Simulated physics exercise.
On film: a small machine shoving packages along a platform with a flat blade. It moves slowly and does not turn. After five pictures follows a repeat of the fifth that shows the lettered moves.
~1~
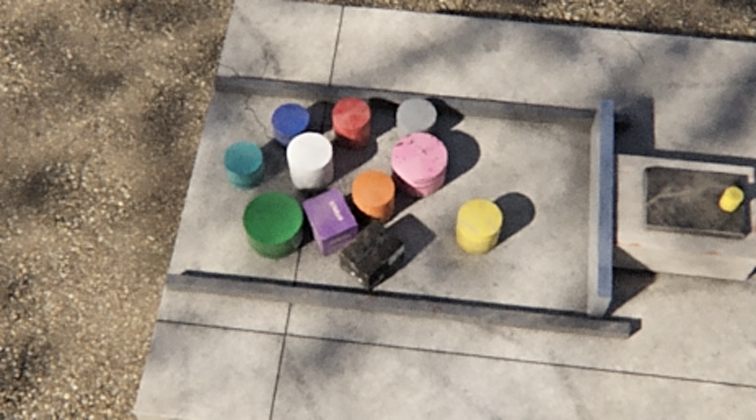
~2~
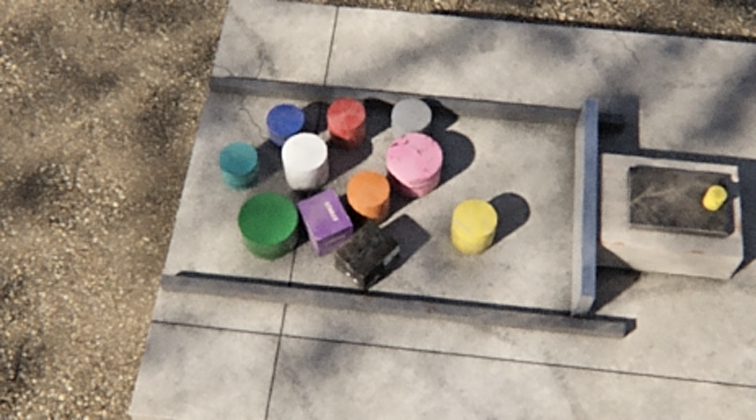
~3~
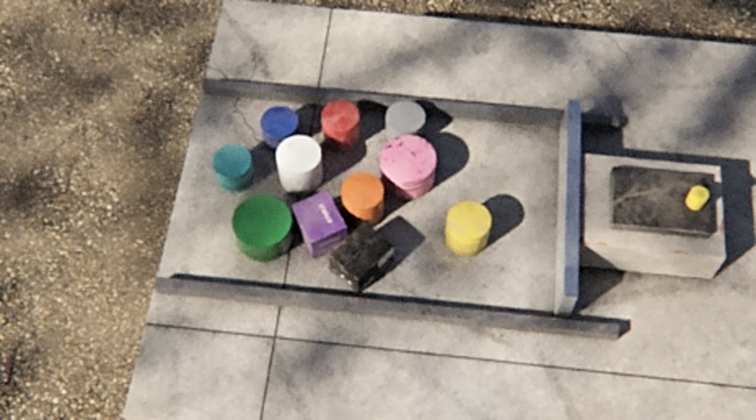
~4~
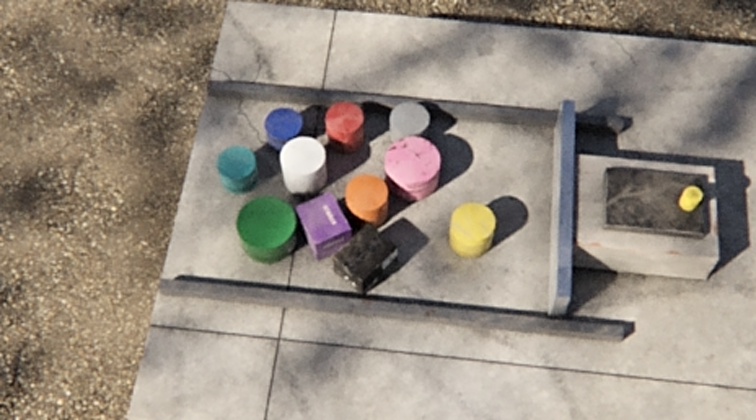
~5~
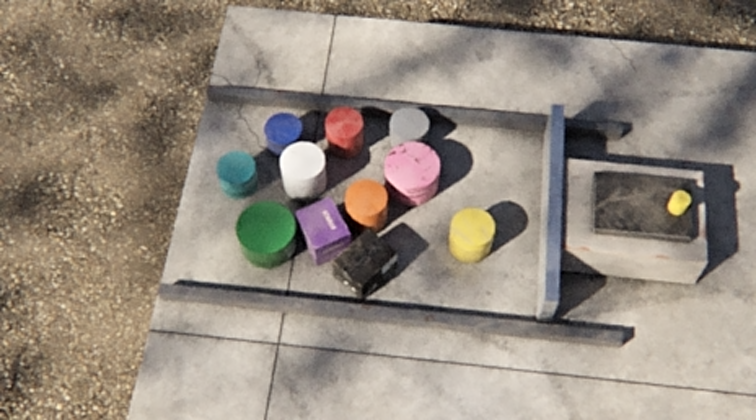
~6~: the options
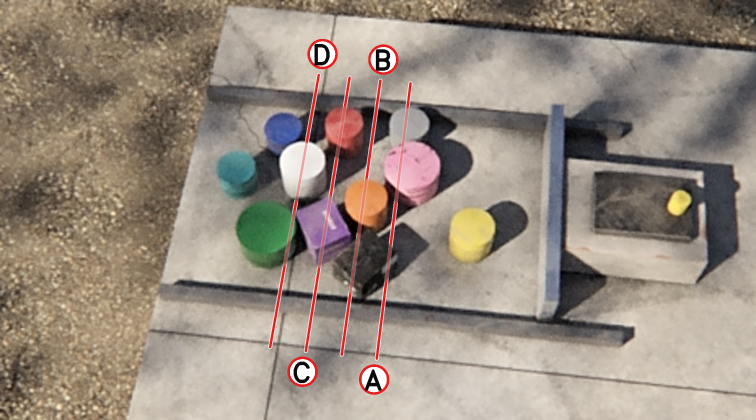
Small machine with a flat blade creeping left along a walled platform towards a cluster of colourful canisters and boxes standing still.
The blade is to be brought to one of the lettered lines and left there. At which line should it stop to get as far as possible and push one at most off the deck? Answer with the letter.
No farther than D.
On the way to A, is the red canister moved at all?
By then, no.
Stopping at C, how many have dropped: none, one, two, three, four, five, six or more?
The count is none.
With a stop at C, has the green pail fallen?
No.
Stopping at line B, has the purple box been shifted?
By then, yes.
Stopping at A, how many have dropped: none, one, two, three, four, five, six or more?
In all, none.
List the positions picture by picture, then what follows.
Pink canister (419, 165); black parcel (372, 255); purple box (331, 222), in the first frame.
Robot (670, 200); orange canister (369, 198), in the second frame.
Robot (652, 200); white canister (300, 166), in the third frame.
Robot (646, 201); blue pail (285, 131), in the fourth frame.
Robot (634, 205); yellow canister (471, 236); grey canister (409, 132); pink canister (412, 174), in the fifth frame.
On the marked copy, A at (395, 210); B at (363, 207); C at (329, 204); D at (296, 201).
Taking D. A third of the way, robot (540, 196); yellow canister (428, 232); turquoise pail (238, 176).
Two thirds of the way, robot (444, 186); green pail (242, 240); blue pail (279, 137).
When it is over, robot (376, 180); turquoise pail (189, 177); green pail (175, 239); none fallen.
As for the rest, A is within the limit but short; B is within the limit but short; C is within the limit but short.
